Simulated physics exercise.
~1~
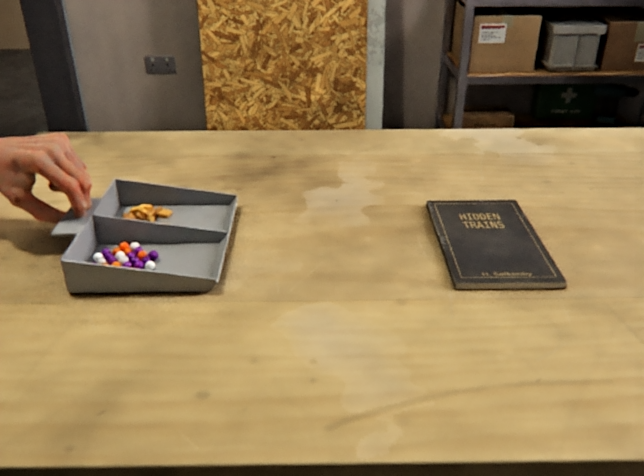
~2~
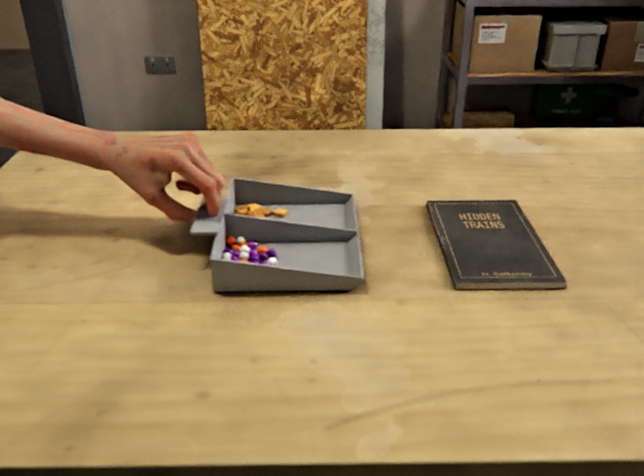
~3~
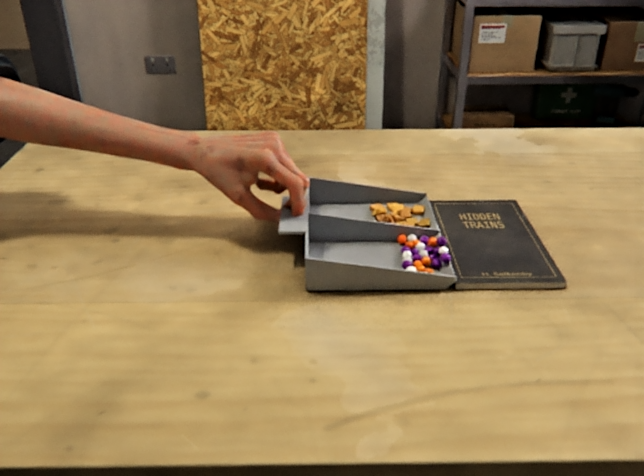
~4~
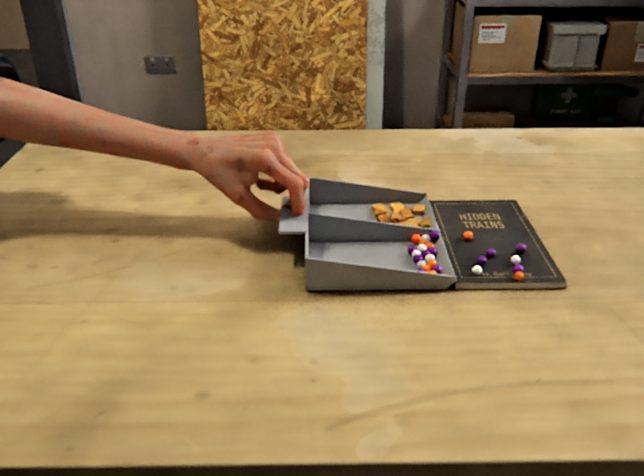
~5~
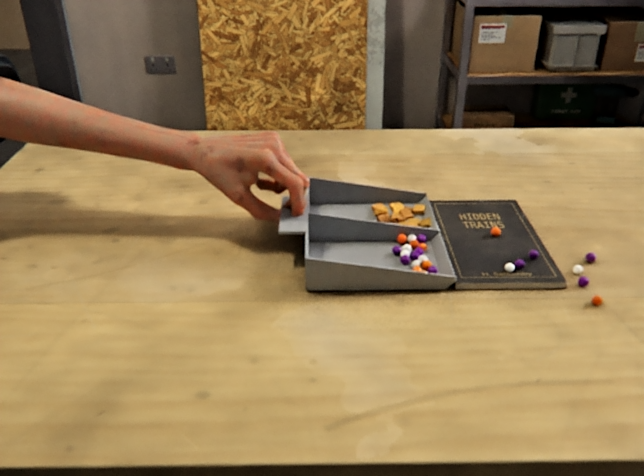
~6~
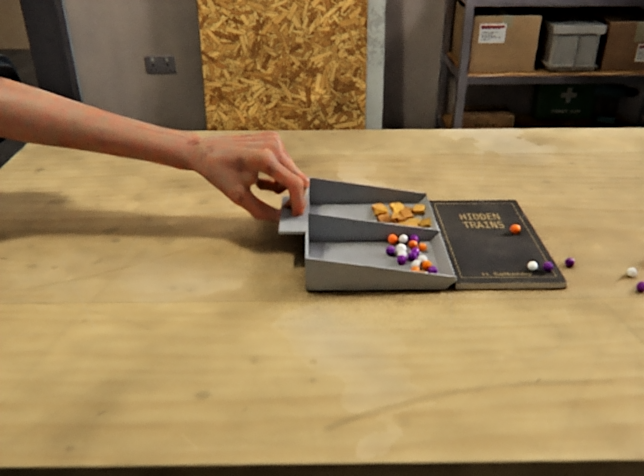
A hand pushed a divided gray tray right across a wooden table until it stopped against a thin dark book, and some small colored balls from the nearer side rolled out over the book while the tan pieces behind slid forward but stayed inside.
